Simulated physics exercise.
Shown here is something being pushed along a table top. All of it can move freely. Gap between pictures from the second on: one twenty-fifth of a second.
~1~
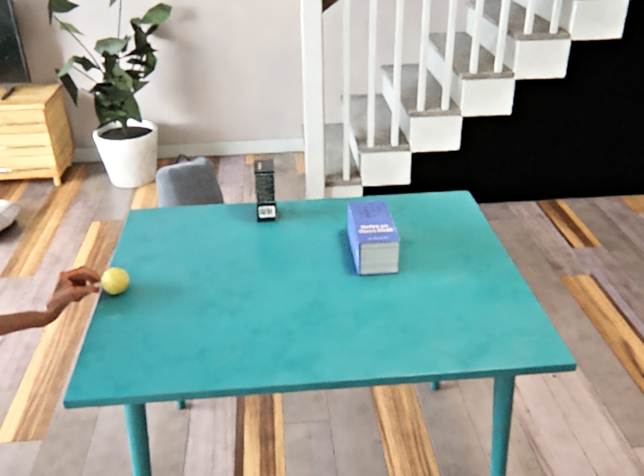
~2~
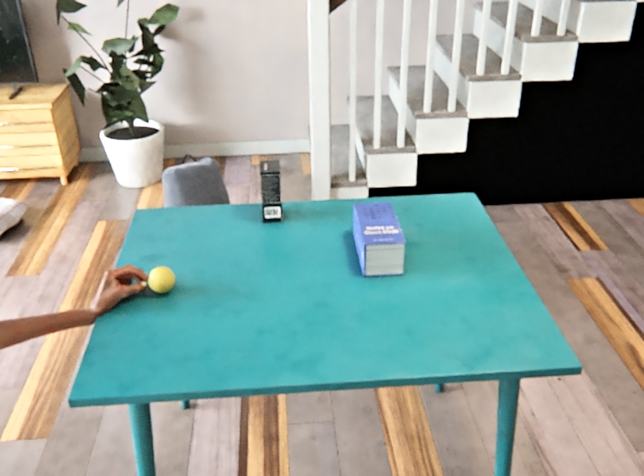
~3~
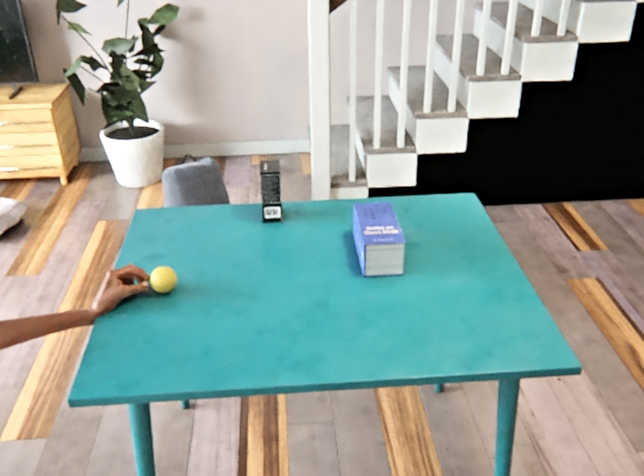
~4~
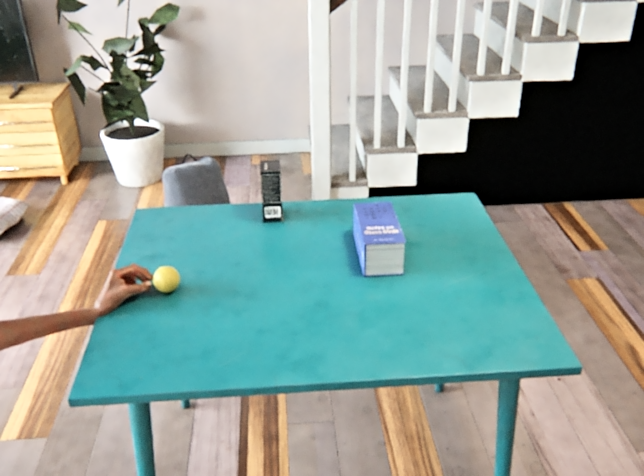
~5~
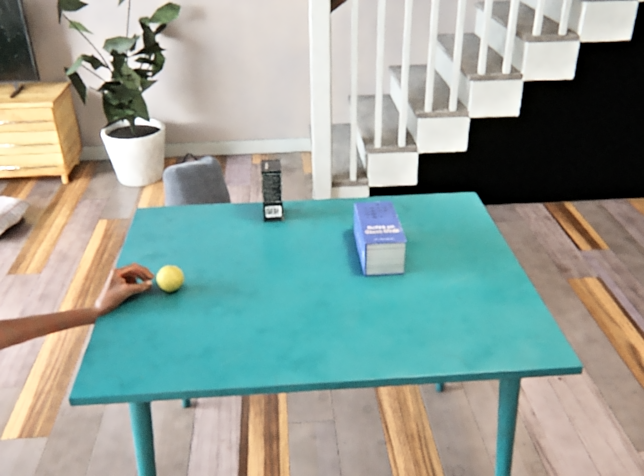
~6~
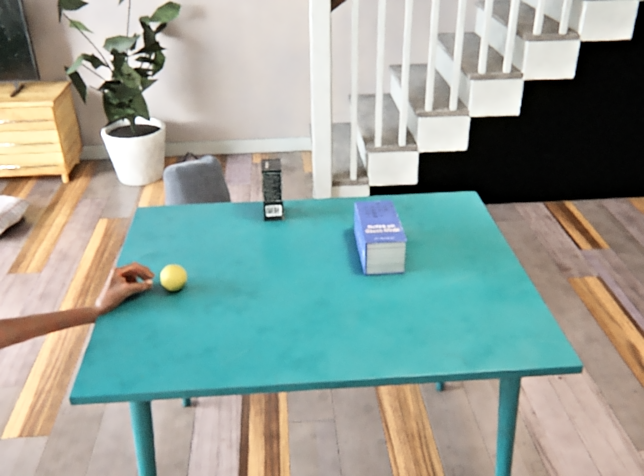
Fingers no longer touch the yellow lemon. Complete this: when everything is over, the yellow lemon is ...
Still on the table.
Then, 0.10 s after the last picture, yellow lemon rolled a little near (180, 278).
Then, 0.30 s after the last picture, yellow lemon rolled about its own width near (191, 278).
Then, 0.50 s after the last picture, yellow lemon rolled about its own width near (199, 277).
Then, 0.90 s after the last picture, yellow lemon rolled about its own width near (203, 277).
At rest, moved from the start, yellow lemon. Seen from the same camera at the end, yellow lemon near (203, 277).
